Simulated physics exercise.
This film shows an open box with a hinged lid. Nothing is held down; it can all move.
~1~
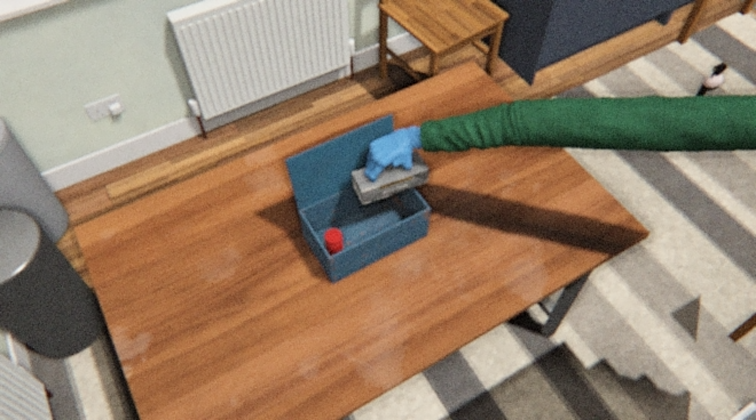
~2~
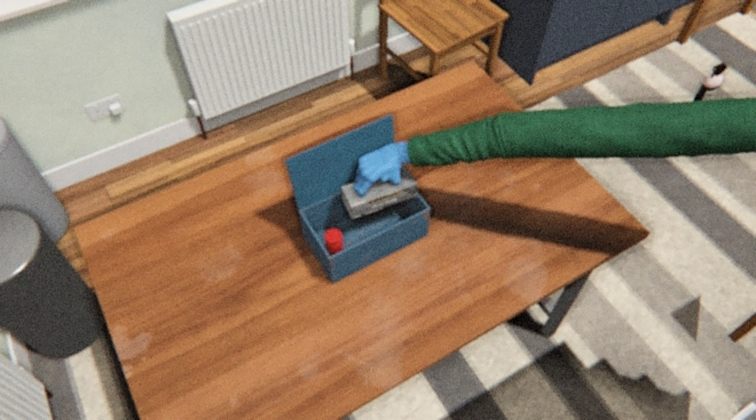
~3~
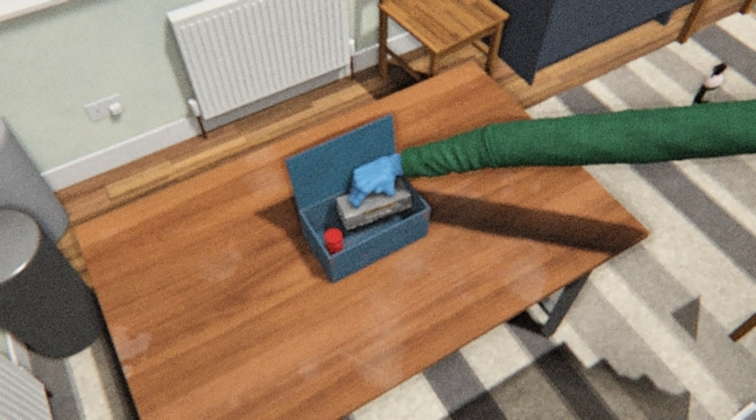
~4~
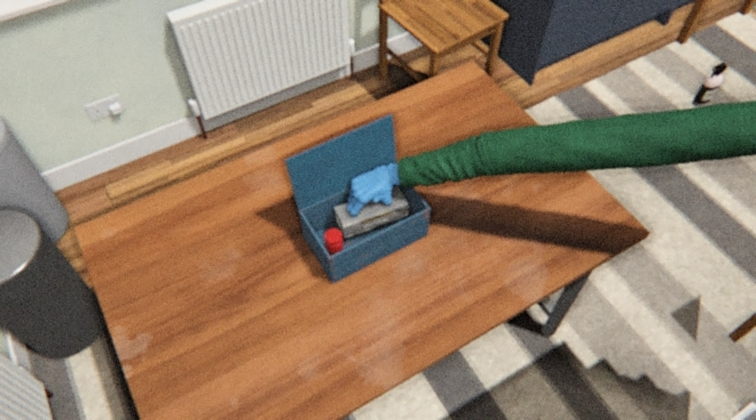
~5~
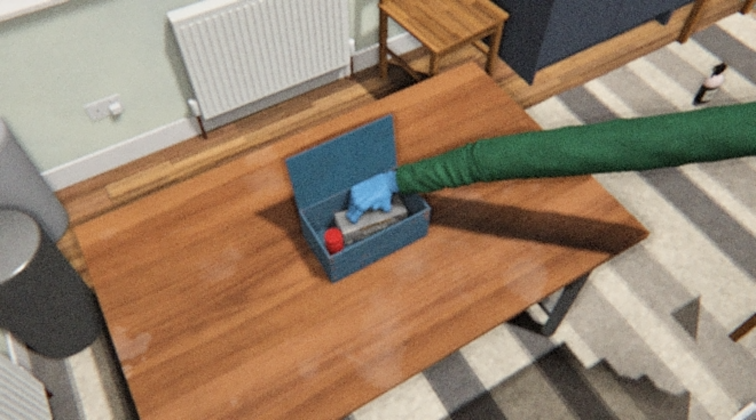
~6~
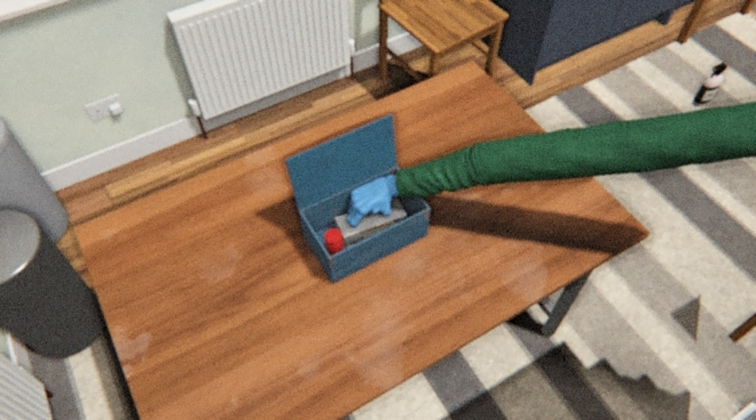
We see an open blue box with a hinged lid on a wooden table, a red object inside. A blue-gloved hand in a green sleeve lowers a grey block into the box beside it, still holding on.
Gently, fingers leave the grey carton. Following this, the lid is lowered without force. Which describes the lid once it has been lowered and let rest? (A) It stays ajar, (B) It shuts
It shuts (B).
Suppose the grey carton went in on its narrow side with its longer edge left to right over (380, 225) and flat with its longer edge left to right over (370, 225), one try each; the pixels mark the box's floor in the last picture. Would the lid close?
Result of try one: No gap; result of try two: No gap.
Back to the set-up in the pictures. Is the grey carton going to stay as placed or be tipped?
Well, the grey carton stays just as set.
Then, 1.10 s on from there, lid starting down.
Then, 1.60 s on from there, lid 59° above the rim.
Then, 1.90 s on from there, lid 35° above the rim.
Then, 2.20 s on from there, lid 7° above the rim.
In the end, lid shut; both unmoved. At the end, from the last picture's camera, grey carton near (371, 222).
